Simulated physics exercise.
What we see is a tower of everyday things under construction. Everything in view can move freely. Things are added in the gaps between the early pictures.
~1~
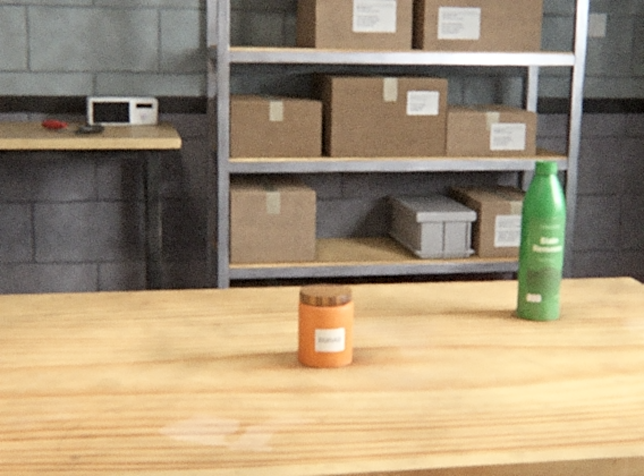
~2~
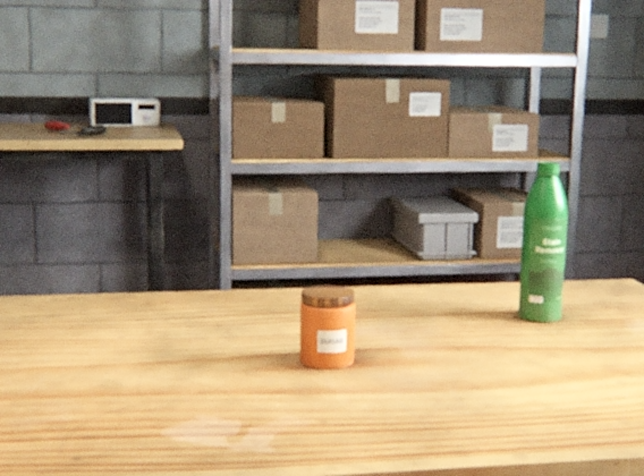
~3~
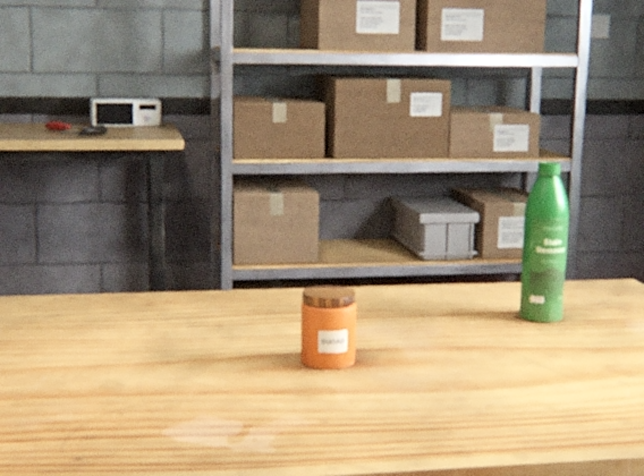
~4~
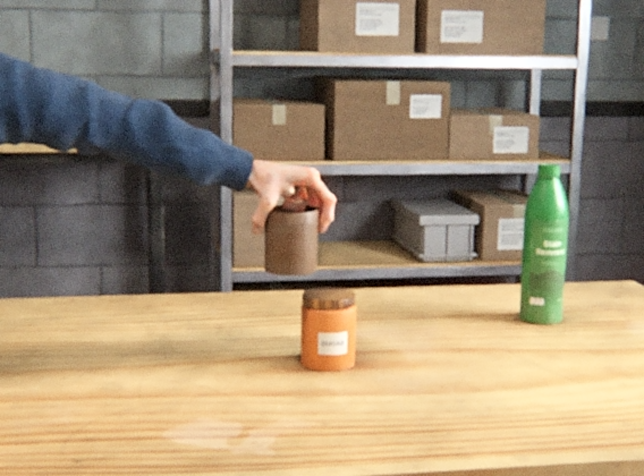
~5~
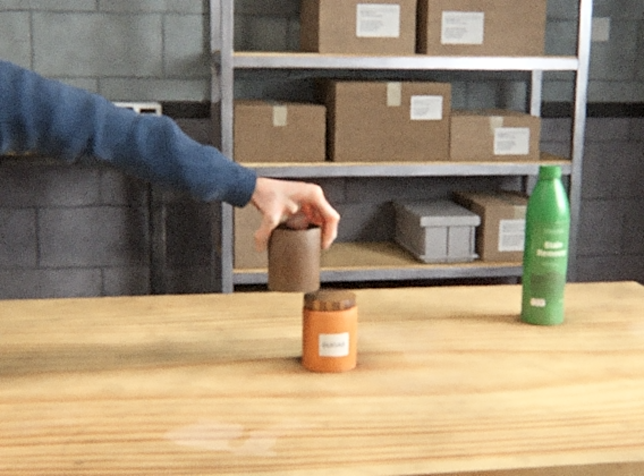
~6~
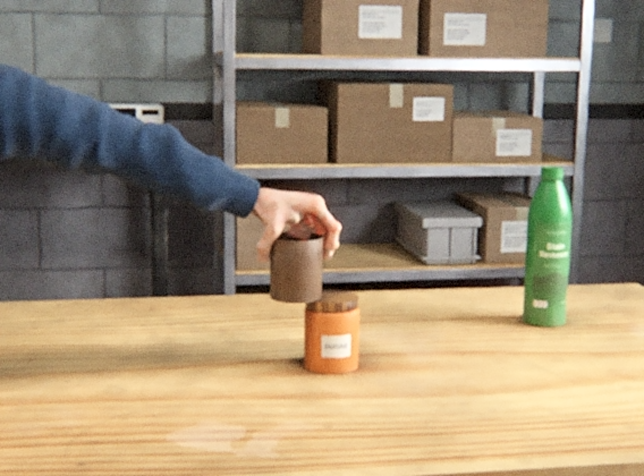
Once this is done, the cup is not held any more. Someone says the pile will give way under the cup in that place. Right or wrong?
Right, it gives way.
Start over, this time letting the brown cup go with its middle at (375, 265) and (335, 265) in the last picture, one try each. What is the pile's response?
Case one: The pile topples; case two: It stands firm.
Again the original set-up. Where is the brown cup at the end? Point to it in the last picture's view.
Around (221, 345).
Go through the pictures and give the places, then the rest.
The last thing is not in view yet; green bottle (542, 240), in the first frame.
The last thing is not in view yet; green bottle (544, 242), in the second frame.
The last thing is not in view yet; green bottle (545, 242), in the third frame.
On its way; brown cup (291, 239); green bottle (545, 244), in the fourth frame.
On its way; brown cup (294, 257); green bottle (546, 245), in the fifth frame.
In place under the hand; brown cup (296, 267); green bottle (548, 246), in the sixth frame.
Then, 0.30 s after the last picture, brown cup now fallen.
Then, 0.40 s after the last picture, things are still on the move.
Then, 0.50 s after the last picture, as before.
Then, 1.80 s after the last picture, nothing new.
At rest, fallen, brown cup; the other 2 in place. Seen from the same camera at the end, brown cup near (221, 345). The pile loses its balance.
